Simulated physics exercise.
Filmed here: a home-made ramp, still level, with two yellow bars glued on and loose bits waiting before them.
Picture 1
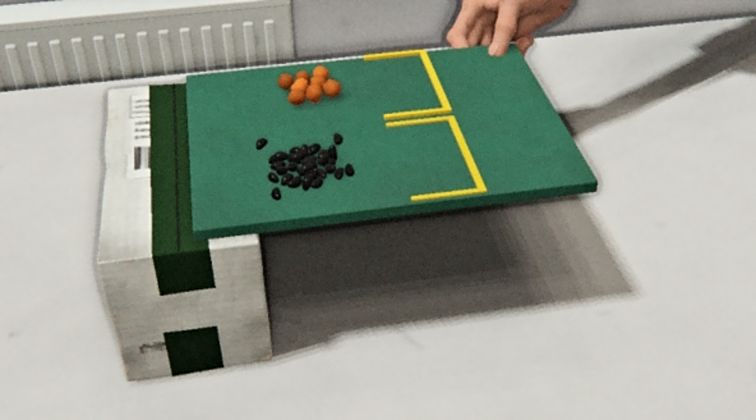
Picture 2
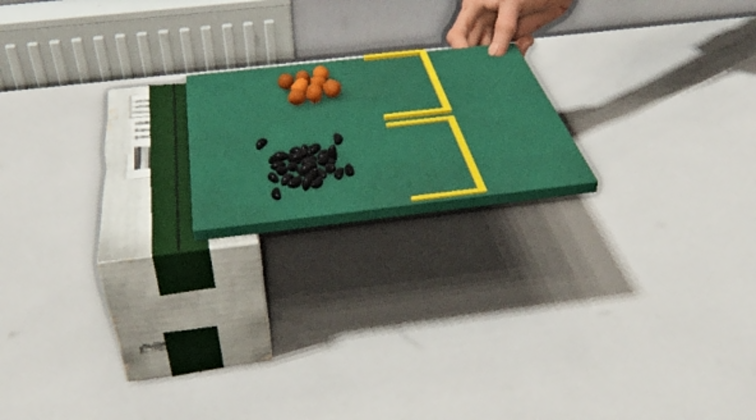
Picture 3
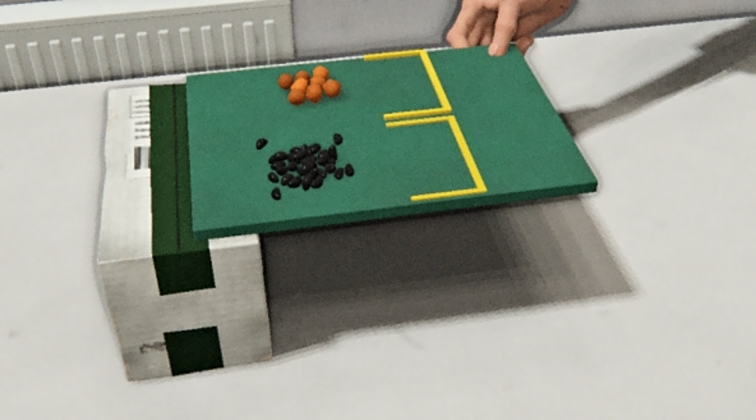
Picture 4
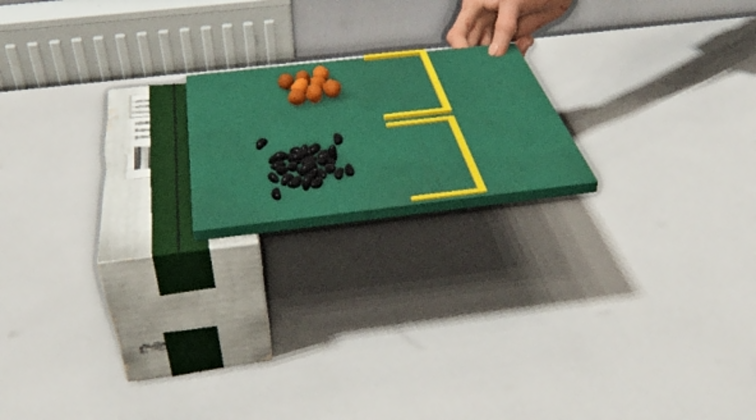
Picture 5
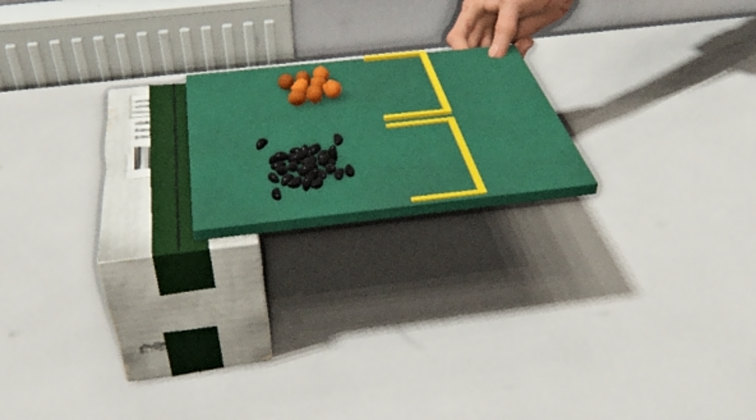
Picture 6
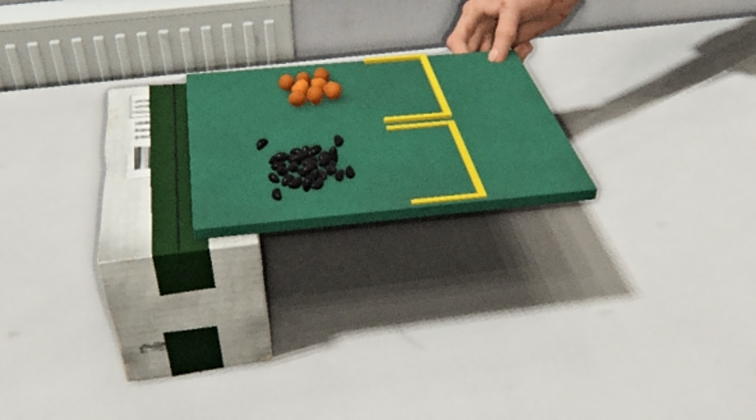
On a pale surface near a radiator, a hand holds the right end of a green board resting on a box, with orange pieces and black beans lying still; the board stays almost level, its held end lowering very slightly.
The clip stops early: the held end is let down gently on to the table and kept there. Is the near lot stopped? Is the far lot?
So, the near lot crosses its bar, and the far lot? It crosses its bar.
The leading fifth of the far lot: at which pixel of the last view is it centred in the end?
It ends up near (646, 164) in the last view.
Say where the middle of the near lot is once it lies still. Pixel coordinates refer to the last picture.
Around (612, 297) in the last picture.
Then, 0.59 s on from there, board sloping at 13°; near lot where it was; far lot where it was.
Then, 1.22 s on from there, board sloping at 25°; near lot near a quarter past its bar; far lot the bulk past its bar.
Then, 1.97 s on from there, board resting at 30°; near lot the whole lot past its bar; far lot the whole lot past its bar.
In the end, board resting at 30°; near lot the whole lot past its bar; far lot the whole lot past its bar.
